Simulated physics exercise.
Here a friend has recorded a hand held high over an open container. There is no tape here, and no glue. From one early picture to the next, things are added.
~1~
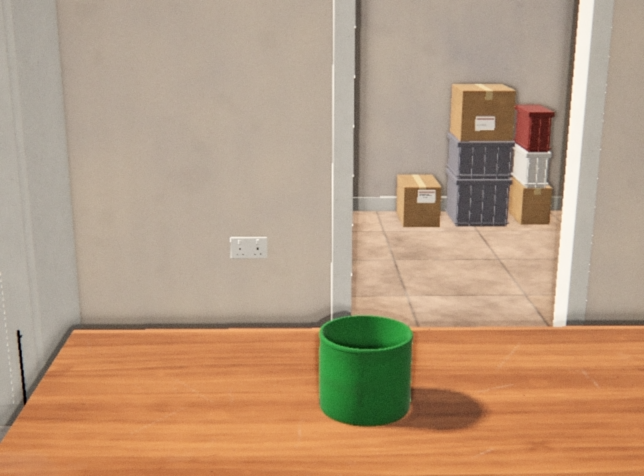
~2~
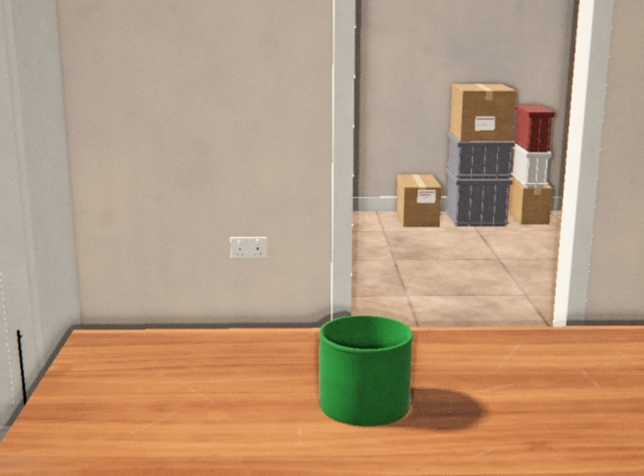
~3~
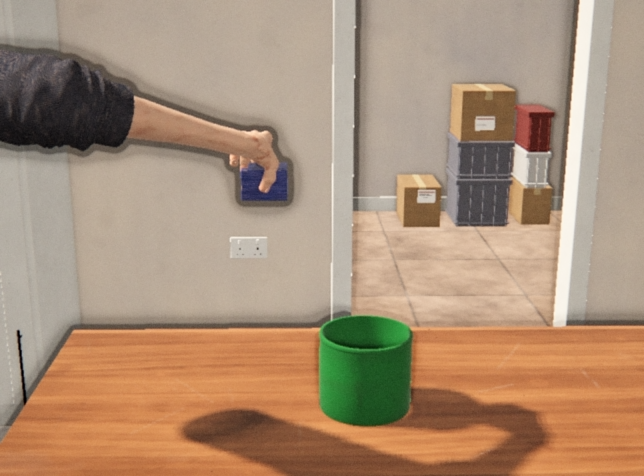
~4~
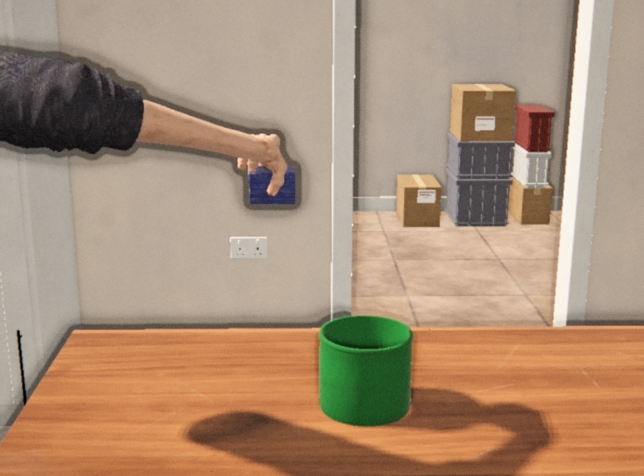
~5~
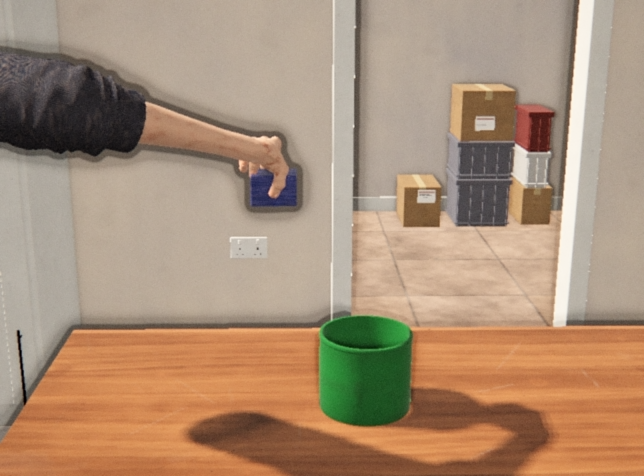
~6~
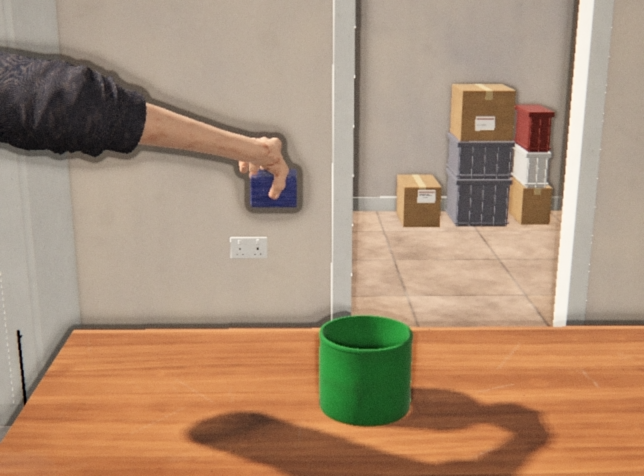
A hand holding a blue block appears from the left and hovers beside a green bucket.
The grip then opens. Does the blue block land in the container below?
It winds up out.
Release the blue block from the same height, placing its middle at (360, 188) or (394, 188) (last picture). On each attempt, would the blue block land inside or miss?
In that order, it lands inside; goes in.
Then, 0.20 s past the last view, blue block in the air near (275, 259).
Finally, the blue block misses, near (277, 393).
